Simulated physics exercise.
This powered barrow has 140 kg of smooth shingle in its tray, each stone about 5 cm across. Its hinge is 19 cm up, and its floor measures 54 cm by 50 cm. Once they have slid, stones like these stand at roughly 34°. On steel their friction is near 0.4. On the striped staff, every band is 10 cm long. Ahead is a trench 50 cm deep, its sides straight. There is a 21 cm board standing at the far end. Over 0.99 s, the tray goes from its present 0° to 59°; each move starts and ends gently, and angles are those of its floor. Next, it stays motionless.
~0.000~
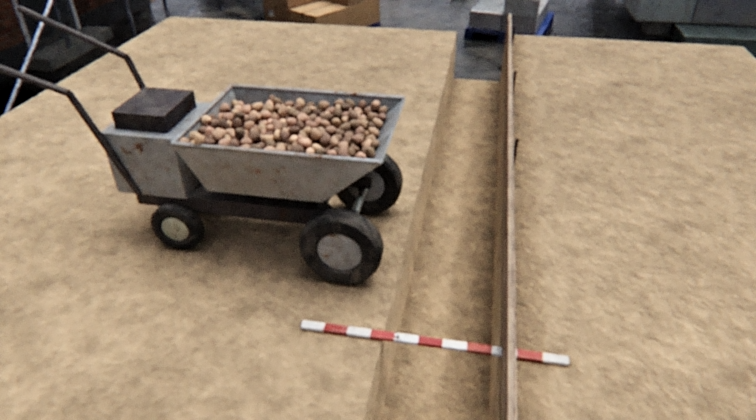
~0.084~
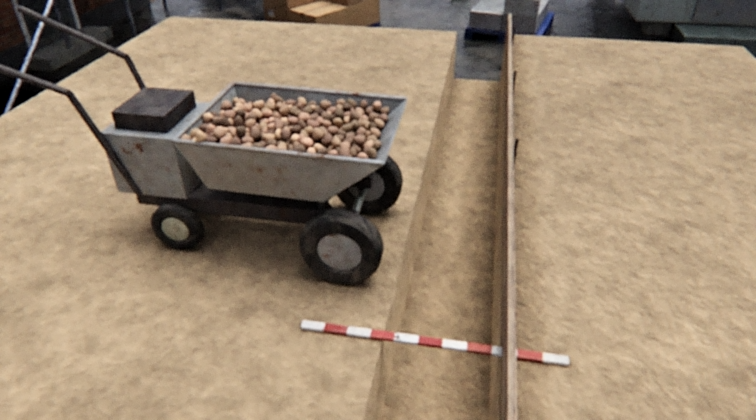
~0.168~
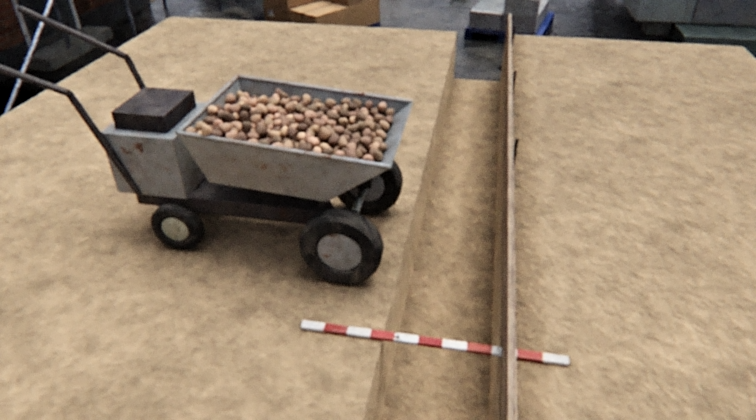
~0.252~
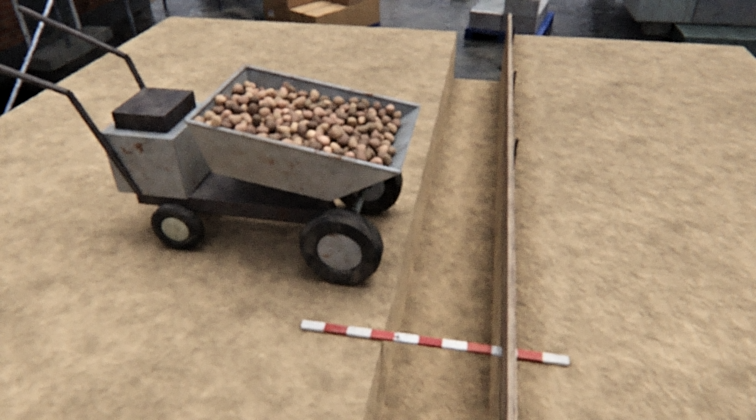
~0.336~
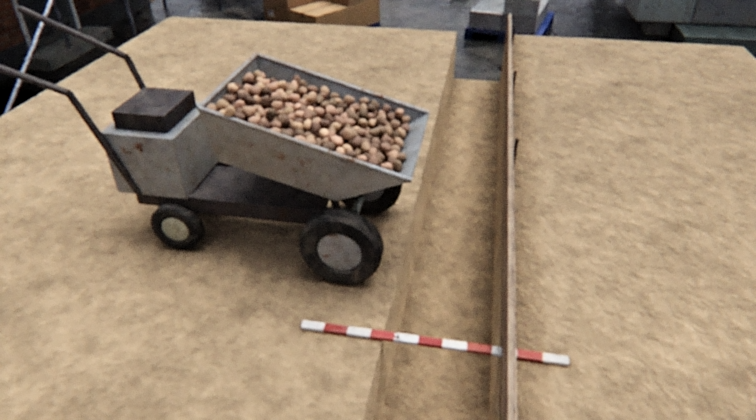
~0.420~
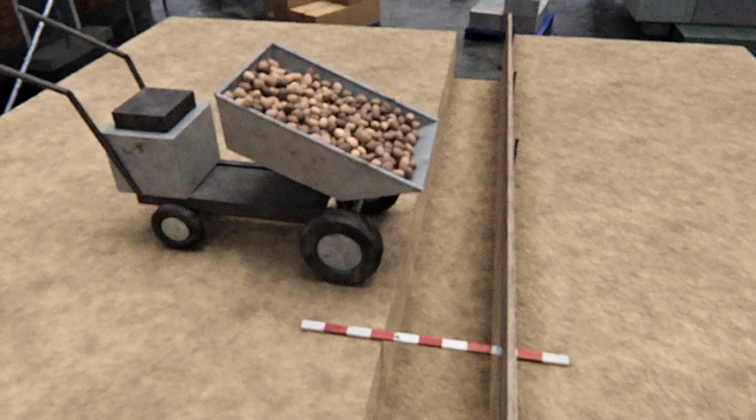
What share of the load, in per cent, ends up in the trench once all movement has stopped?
About 78 per cent.
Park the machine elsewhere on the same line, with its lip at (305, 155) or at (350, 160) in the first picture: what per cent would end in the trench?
From the first place around 100 per cent, from the other around 100.
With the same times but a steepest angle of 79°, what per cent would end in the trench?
I'd expect around 95 in a hundred.
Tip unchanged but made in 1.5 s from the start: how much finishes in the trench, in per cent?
Roughly 85 per cent.
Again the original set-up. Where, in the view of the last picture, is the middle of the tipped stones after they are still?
(470, 319).
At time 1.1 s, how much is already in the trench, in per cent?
By that point it's something like 25 in a hundred.
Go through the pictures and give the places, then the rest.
In the first frame, lip at (381, 163), floor tilted 0°, highest stones at (306, 114).
In the second frame, lip at (383, 164), floor tilted 1°, highest stones at (307, 114); the stones move at 0.2 m/s on average.
In the third frame, the tray is at 5°, its lip at (390, 167); the top of the load is at (256, 107); the stones move at 0.4 m/s on average.
In the fourth frame, lip at (400, 173), floor tilted 10°, highest stones at (262, 98); the stones move at 0.6 m/s on average.
In the fifth frame, lip at (411, 180), floor tilted 16°, highest stones at (261, 86); the stones move at 0.7 m/s on average.
In the sixth frame, lip at (422, 190), floor tilted 23°, highest stones at (271, 75); the stones move at 0.8 m/s on average.
After 0.7 s the floor is at 50°; 100 % in the tray; the foremost stones are at (451, 194).
After 1.1 s the floor is at 59°; 69 % in the tray, 27 % in the trench, 4 % past the trench; the foremost stones are at (529, 227).
After 1.4 s the floor is at 59°; 26 % in the tray, 52 % in the trench, 22 % past the trench; the foremost stones are at (670, 306).
After 3.4 s the floor is at 59°; 0 % in the tray, 78 % in the trench, 22 % past the trench; the foremost stones are past the picture's edge.
